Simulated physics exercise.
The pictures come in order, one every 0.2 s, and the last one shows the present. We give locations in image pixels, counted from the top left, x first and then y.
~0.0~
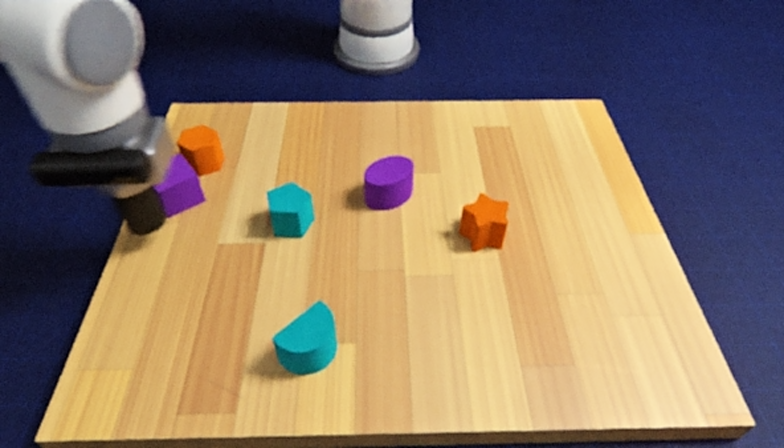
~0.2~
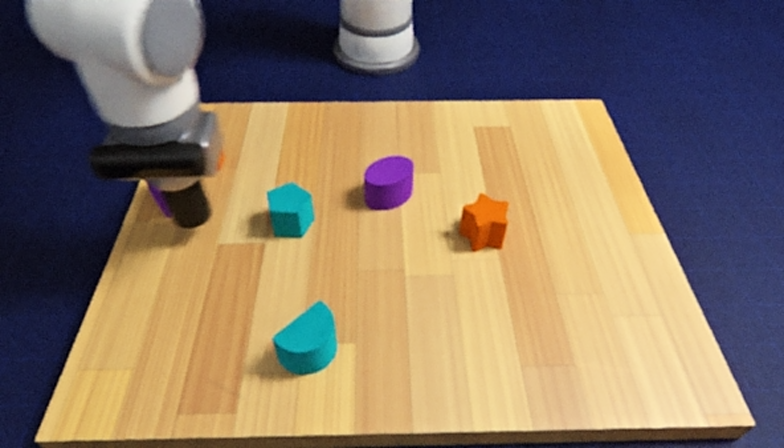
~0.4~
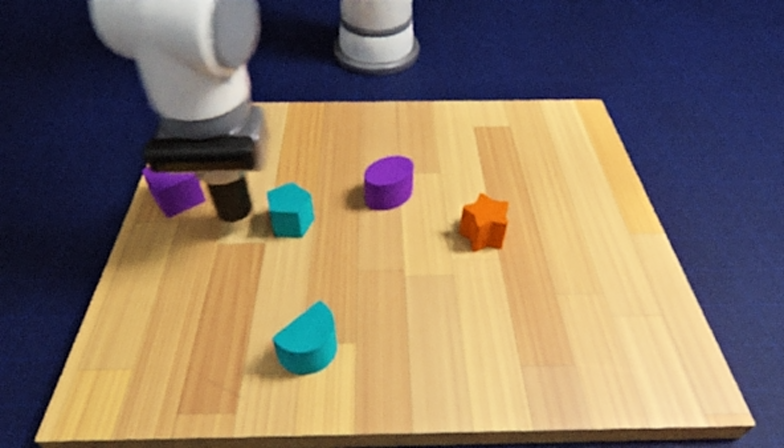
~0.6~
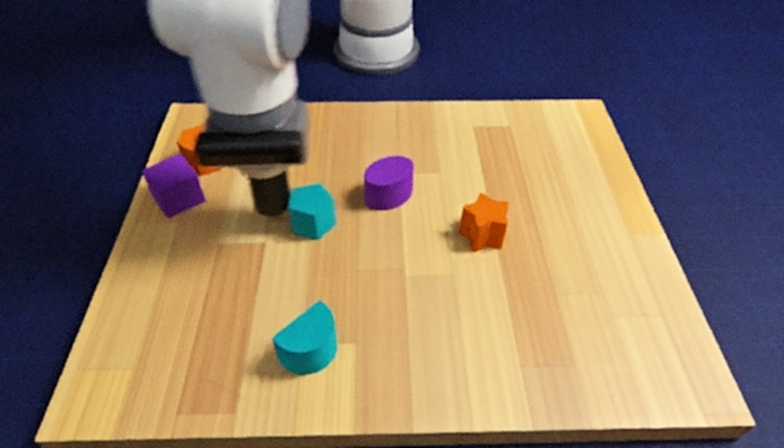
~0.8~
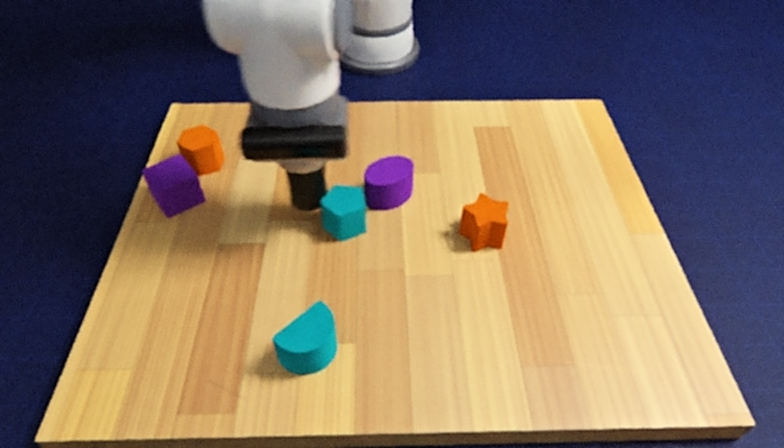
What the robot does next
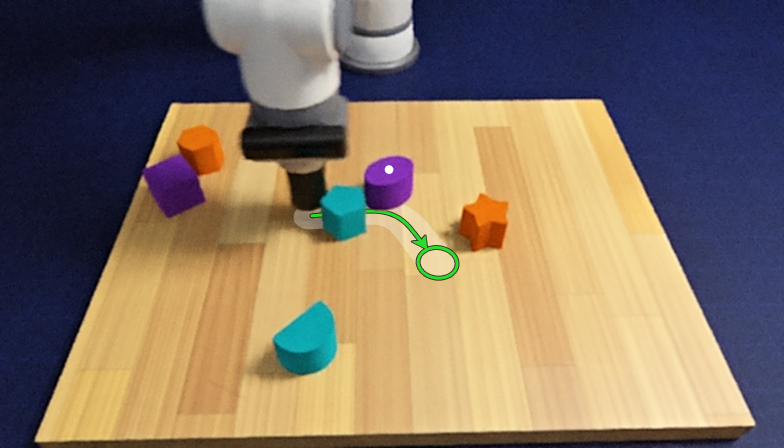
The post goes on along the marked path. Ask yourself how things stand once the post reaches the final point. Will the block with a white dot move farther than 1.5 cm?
I expect so.
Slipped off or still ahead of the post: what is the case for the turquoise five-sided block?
When the path is over, you would find the turquoise five-sided block still in front of the post.
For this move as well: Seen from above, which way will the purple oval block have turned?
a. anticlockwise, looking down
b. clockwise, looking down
a (anticlockwise, looking down)
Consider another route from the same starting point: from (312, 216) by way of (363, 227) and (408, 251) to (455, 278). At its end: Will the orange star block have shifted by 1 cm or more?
In short: Yes.
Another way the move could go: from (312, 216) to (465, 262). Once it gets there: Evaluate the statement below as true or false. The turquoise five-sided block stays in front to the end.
Verdict: True.
The line goes from (312, 216) via (364, 211) and (409, 226), ending at (438, 262); the dot is on the purple oval block.
What follows on the original path. One third of the way, post (364, 194); turquoise five-sided block (393, 204), turned 30° clockwise; purple oval block (400, 166).
Two thirds of the way, post (410, 210); turquoise five-sided block (437, 225), turned 40° clockwise; purple oval block (416, 163), turned 40° anticlockwise.
At the end, post (439, 246); turquoise five-sided block (477, 255); purple oval block (416, 163), turned 40° anticlockwise; orange star block unmoved.
